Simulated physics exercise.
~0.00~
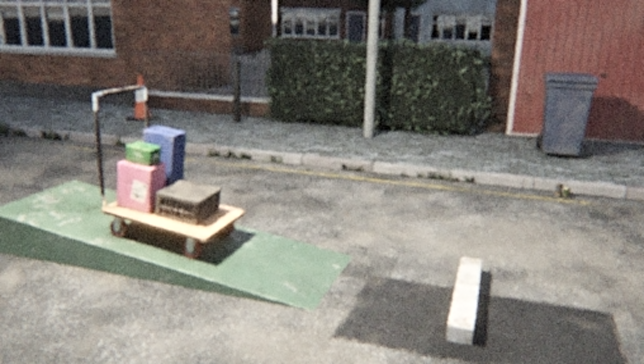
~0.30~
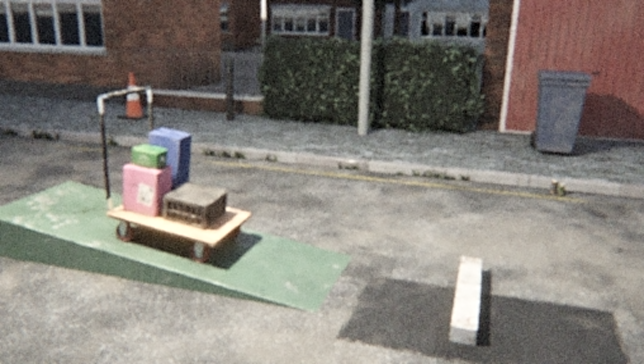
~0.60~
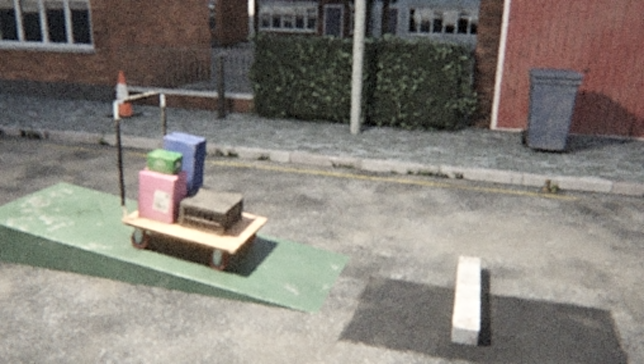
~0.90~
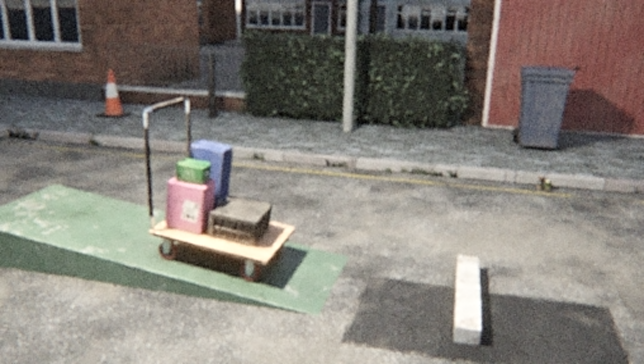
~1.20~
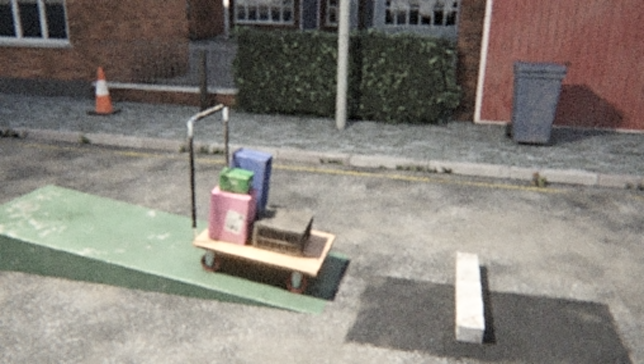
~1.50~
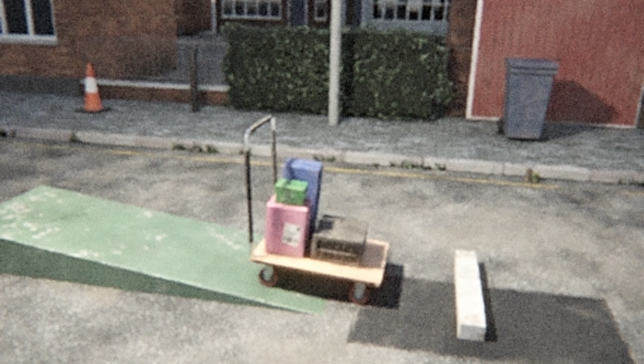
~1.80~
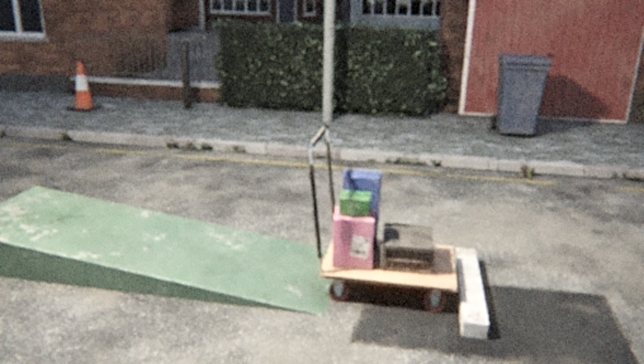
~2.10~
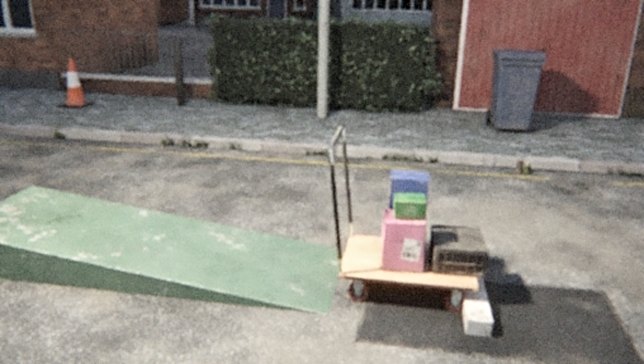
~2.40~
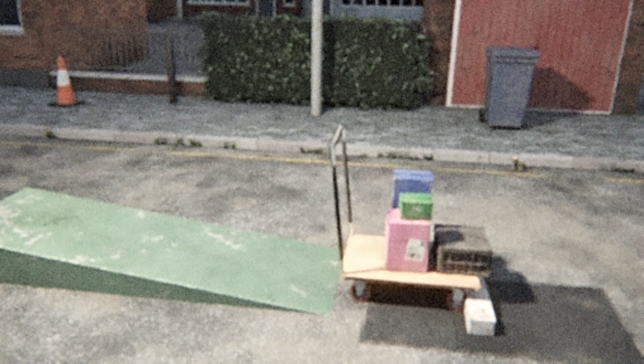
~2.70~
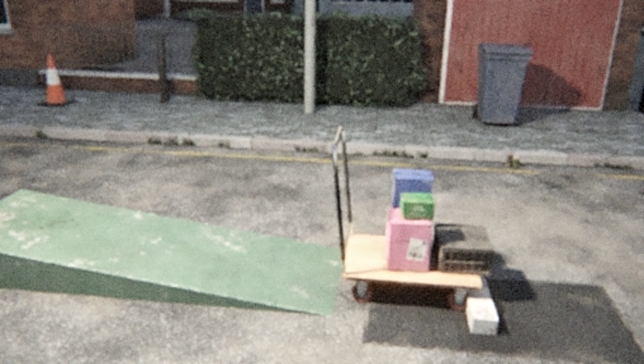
Loaded trolley rolling right down a green ramp and stopping against a white kerb, its boxes sliding forward but staying aboard.
